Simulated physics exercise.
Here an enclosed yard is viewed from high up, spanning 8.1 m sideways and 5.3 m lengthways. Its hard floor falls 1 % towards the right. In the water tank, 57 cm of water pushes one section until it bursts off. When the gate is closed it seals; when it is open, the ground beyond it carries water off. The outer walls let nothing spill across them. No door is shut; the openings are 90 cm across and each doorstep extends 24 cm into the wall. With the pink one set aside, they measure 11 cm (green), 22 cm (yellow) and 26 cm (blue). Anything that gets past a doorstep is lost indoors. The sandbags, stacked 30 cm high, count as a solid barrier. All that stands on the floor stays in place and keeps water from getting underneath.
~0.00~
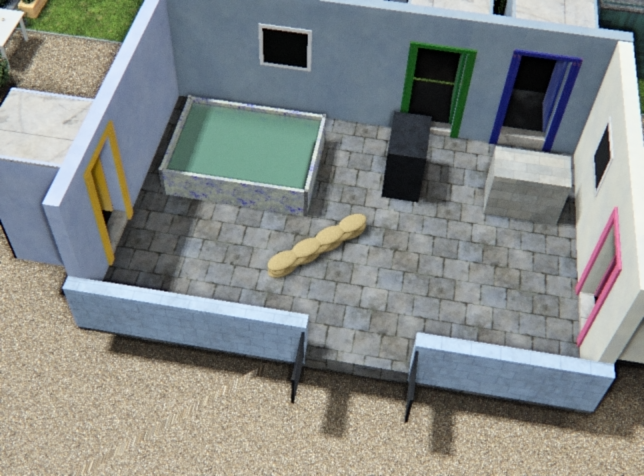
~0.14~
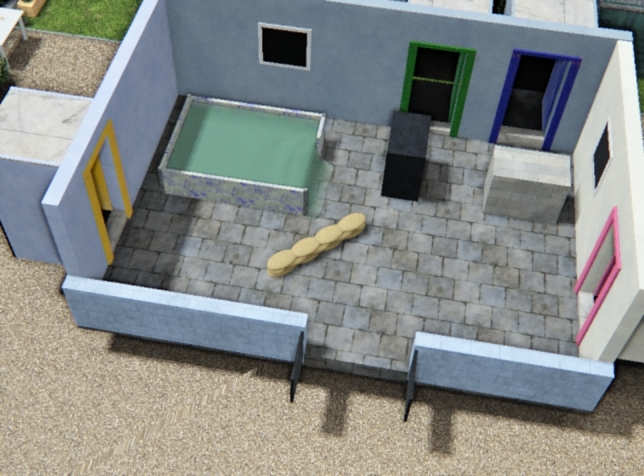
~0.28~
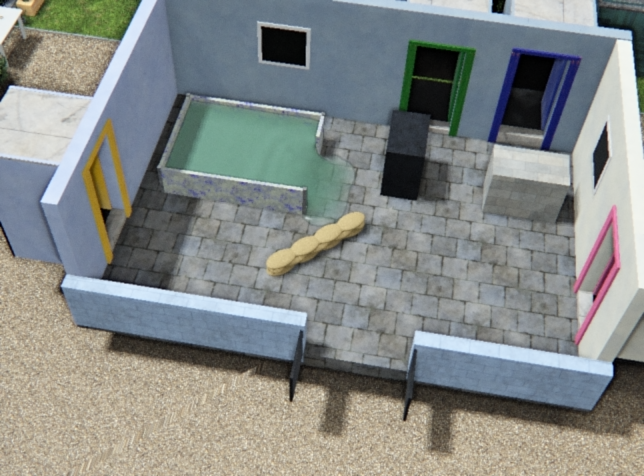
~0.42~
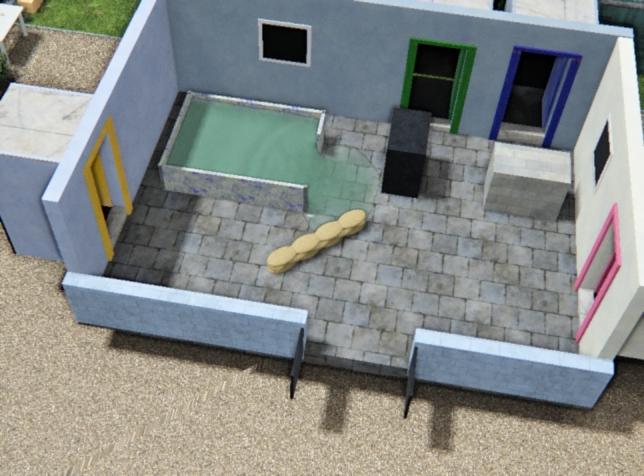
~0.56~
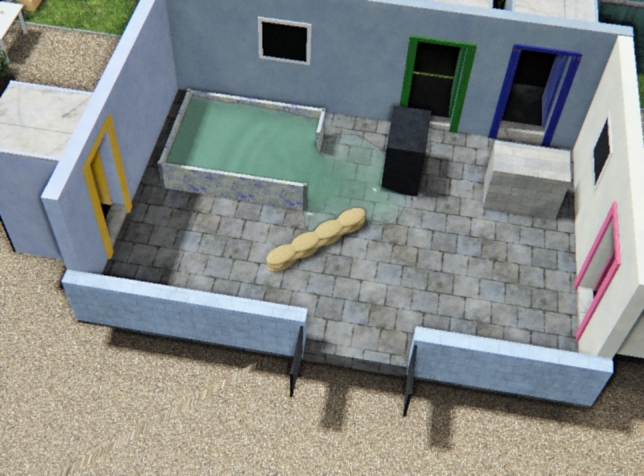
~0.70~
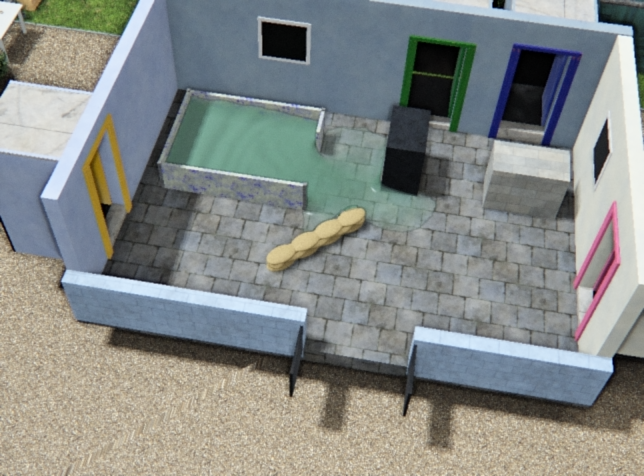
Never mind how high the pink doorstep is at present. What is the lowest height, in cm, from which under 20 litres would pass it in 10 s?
13 cm.
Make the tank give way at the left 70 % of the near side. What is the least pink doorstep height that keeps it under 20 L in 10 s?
About 10.5 cm.
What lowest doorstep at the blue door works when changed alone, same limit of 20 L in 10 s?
Blue: Roughly 10.0 cm.
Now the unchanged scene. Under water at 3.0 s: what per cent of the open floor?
Approximately 65 %.
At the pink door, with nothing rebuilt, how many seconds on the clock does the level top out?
I'd say near 3.0 seconds.
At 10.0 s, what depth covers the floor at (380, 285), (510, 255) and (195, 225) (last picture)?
In order: Around 3, 5 and 2 cm.
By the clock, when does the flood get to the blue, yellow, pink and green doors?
Blue = 2.4 s, yellow = 3.4 s, pink = 2.2 s, green = 1.3 s.
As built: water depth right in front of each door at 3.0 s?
Depths in cm - blue: 6, yellow: 0, pink: 18, green: 8.
After 1.4 s water covers 20 % of the floor, deepest (40 cm) near (339, 220); it has not reached the pink door.
After 3.0 s water covers 65 % of the floor, deepest (32 cm) near (374, 188); 18 cm at the pink door, 5 litres in over its 11 cm doorstep.
After 10.0 s water covers 95 % of the floor, deepest (14 cm) near (569, 381); 11 cm at the pink door, 38 litres in over its 11 cm doorstep.
At the pink door as built, the water arrived by 2.2 s and peaked near 18 cm at 3.0 s.
With a doorstep of 10.5 cm, 45 litres would have come in within the 10 s; with 14.5 cm, 10 litres. So under 20 litres takes about 13 cm.
